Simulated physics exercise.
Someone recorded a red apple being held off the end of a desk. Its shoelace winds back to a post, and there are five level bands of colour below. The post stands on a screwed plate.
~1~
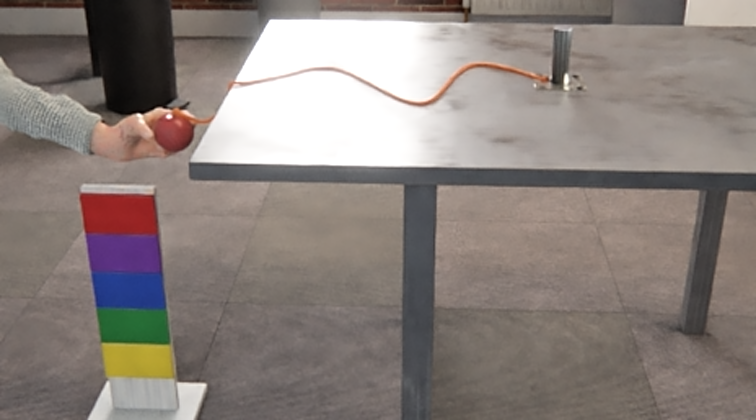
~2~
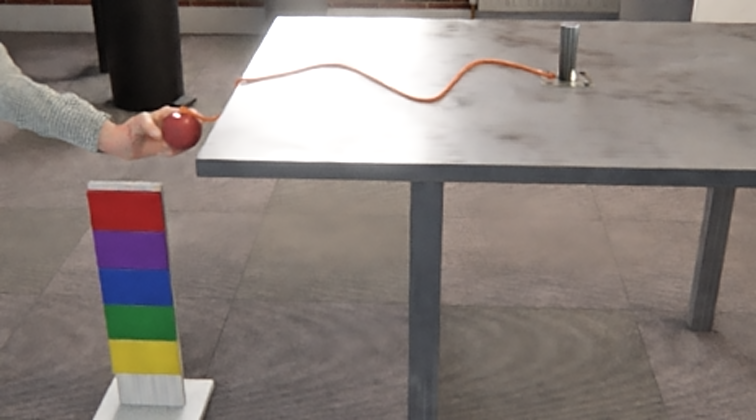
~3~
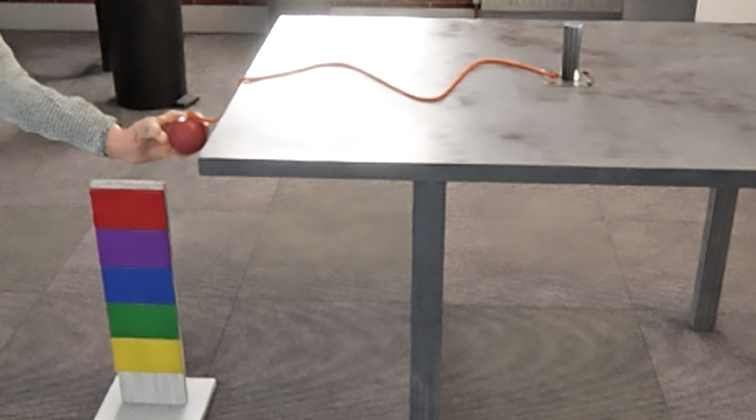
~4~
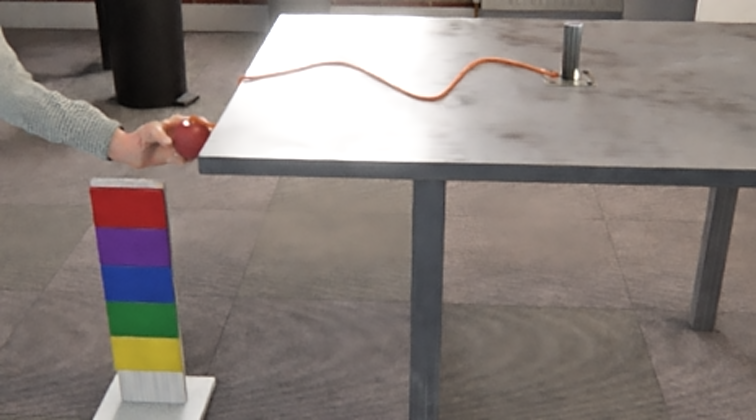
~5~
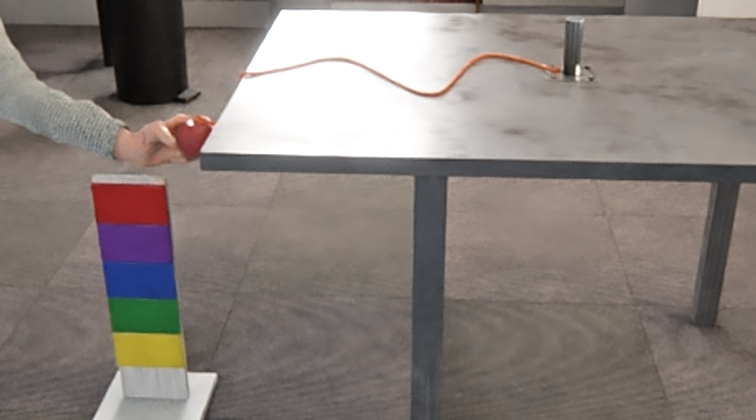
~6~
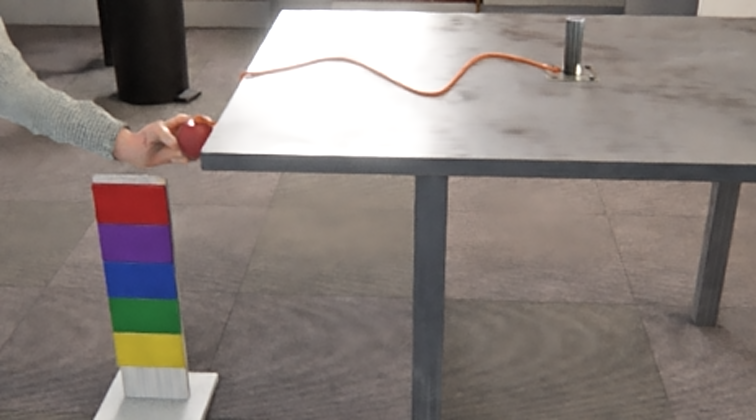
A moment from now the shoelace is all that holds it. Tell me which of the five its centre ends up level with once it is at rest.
Its centre ends up level with green.
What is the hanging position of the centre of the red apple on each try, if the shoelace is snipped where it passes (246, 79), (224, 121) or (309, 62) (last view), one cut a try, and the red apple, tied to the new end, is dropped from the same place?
Approximate pixels, cut by cut: (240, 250); (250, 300); (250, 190).
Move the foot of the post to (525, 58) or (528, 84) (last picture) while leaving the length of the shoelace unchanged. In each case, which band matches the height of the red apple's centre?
Case by case: Yellow, then yellow.
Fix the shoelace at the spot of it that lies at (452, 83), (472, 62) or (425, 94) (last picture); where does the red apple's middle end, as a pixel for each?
The three spots are (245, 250), (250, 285) and (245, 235), in that order.
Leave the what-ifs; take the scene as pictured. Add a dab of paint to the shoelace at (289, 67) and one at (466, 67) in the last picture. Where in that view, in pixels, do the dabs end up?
The first ends at (254, 189) and the second at (420, 72).
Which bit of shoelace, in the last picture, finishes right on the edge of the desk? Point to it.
Look around (380, 73).
Soon after, apple near (299, 301); level with green.
After that, apple near (235, 309); level with green.
In the end, apple near (267, 309); level with green. At green.
